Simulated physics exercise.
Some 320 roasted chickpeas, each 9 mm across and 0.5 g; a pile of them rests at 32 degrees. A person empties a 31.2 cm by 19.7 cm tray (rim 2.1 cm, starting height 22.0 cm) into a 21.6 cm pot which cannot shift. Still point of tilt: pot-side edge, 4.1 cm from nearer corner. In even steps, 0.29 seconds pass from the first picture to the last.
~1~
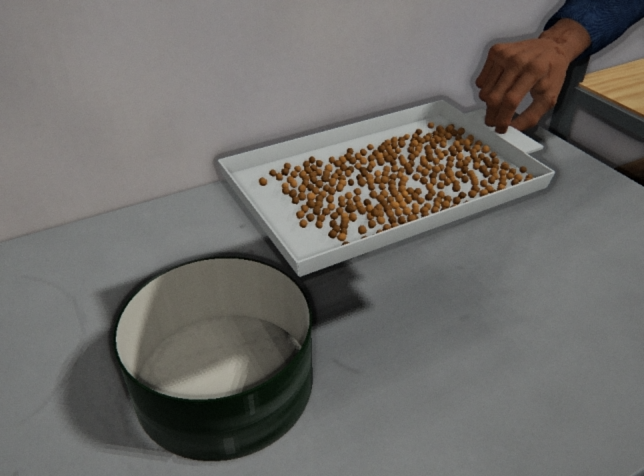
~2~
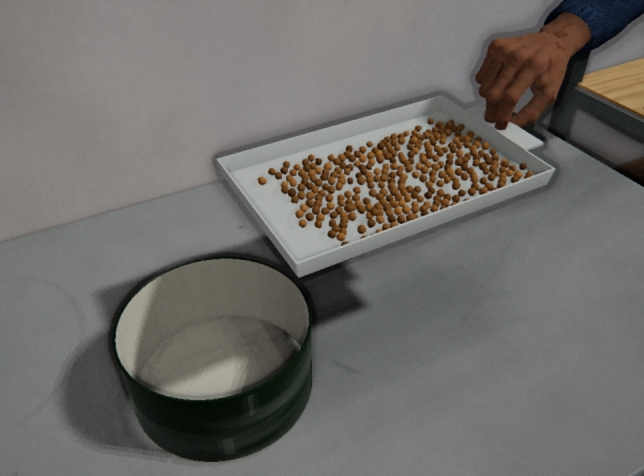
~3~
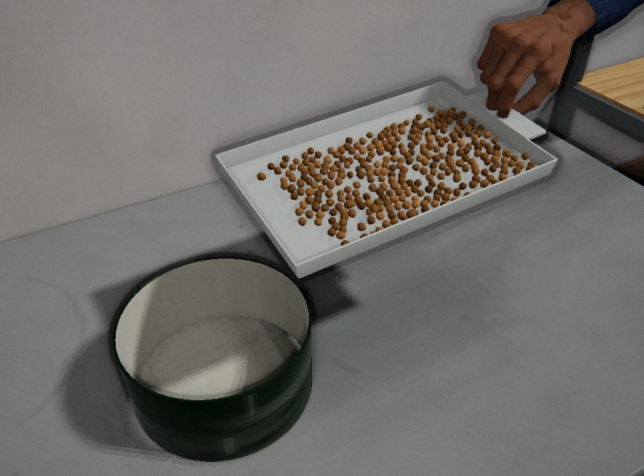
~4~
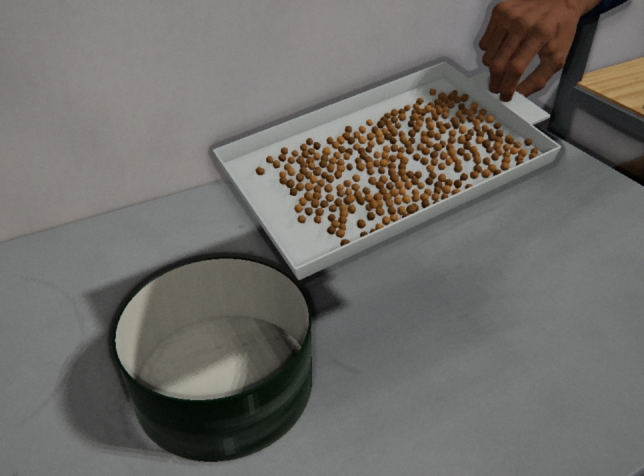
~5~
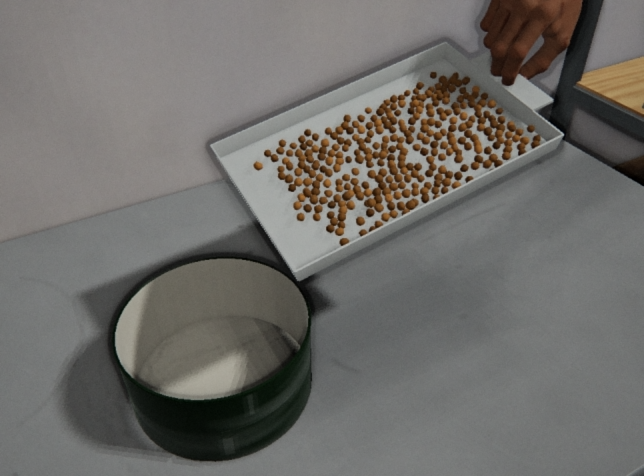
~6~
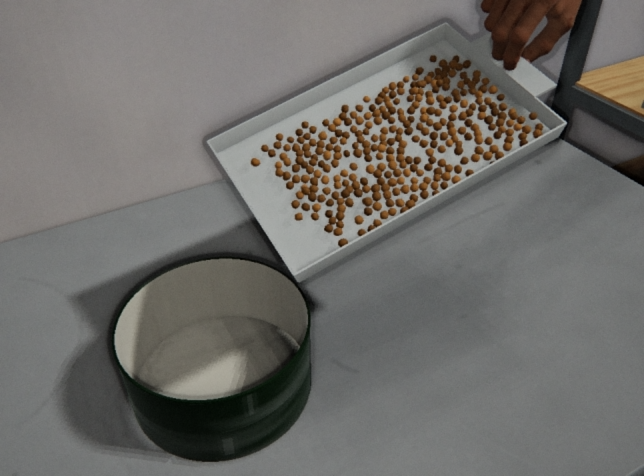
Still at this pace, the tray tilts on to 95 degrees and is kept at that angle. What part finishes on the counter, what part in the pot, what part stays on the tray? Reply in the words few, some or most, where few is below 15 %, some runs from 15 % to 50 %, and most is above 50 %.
Shares - counter: Most; pot: Some; left on the tray: Few.
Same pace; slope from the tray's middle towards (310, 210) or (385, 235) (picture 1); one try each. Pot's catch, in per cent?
The share comes to about 95 in a hundred, then about 5 in a hundred.
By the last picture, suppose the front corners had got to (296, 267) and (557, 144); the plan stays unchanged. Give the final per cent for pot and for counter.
Final per cent - pot 20, counter 75.
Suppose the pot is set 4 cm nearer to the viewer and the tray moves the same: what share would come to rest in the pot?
I'd say some 90 per cent would end up there.
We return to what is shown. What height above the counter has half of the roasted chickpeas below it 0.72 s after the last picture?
I'd put it near 30 cm.
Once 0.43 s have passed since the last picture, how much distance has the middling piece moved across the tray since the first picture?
Displacement on the tray: Roughly 7 cm.
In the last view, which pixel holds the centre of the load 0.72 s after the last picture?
Near (325, 204).
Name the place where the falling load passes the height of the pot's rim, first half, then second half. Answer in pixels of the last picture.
Earlier half close to (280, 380), later half at (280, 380) in pixels.
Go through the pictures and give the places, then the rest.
In the first picture, tray tilt 0 degrees, front corners at (299, 259) and (551, 171); middle of the pieces at (400, 175); pot at (214, 320).
In the second picture, tray tilt 1 degrees, front corners at (298, 260) and (551, 168); middle of the pieces at (399, 173).
In the third picture, tray tilt 5 degrees, front corners at (298, 262) and (553, 159), lowest corner left front; middle of the pieces at (399, 166).
In the fourth picture, tray tilt 9 degrees, front corners at (297, 265) and (556, 146), lowest corner left front; middle of the pieces at (400, 156).
In the fifth picture, tray tilt 14 degrees, front corners at (296, 268) and (559, 134), lowest corner left front; middle of the pieces at (399, 147).
In the sixth picture, tray tilt 19 degrees, front corners at (295, 271) and (562, 122), lowest corner left front; middle of the pieces at (398, 138); pot at (213, 320).
Then, 0.43 s after the last picture, tilt 55 degrees; the tray holds 100 %, the pot 0 %.
Then, 0.72 s after the last picture, tilt 80 degrees; the tray holds 95 %, the pot 0 %.
Then, 1.11 s after the last picture, tilt 95 degrees; the tray holds 10 %, the pot 30 %.
In the end, counter 65 %, pot 35 %, tray 0 %.
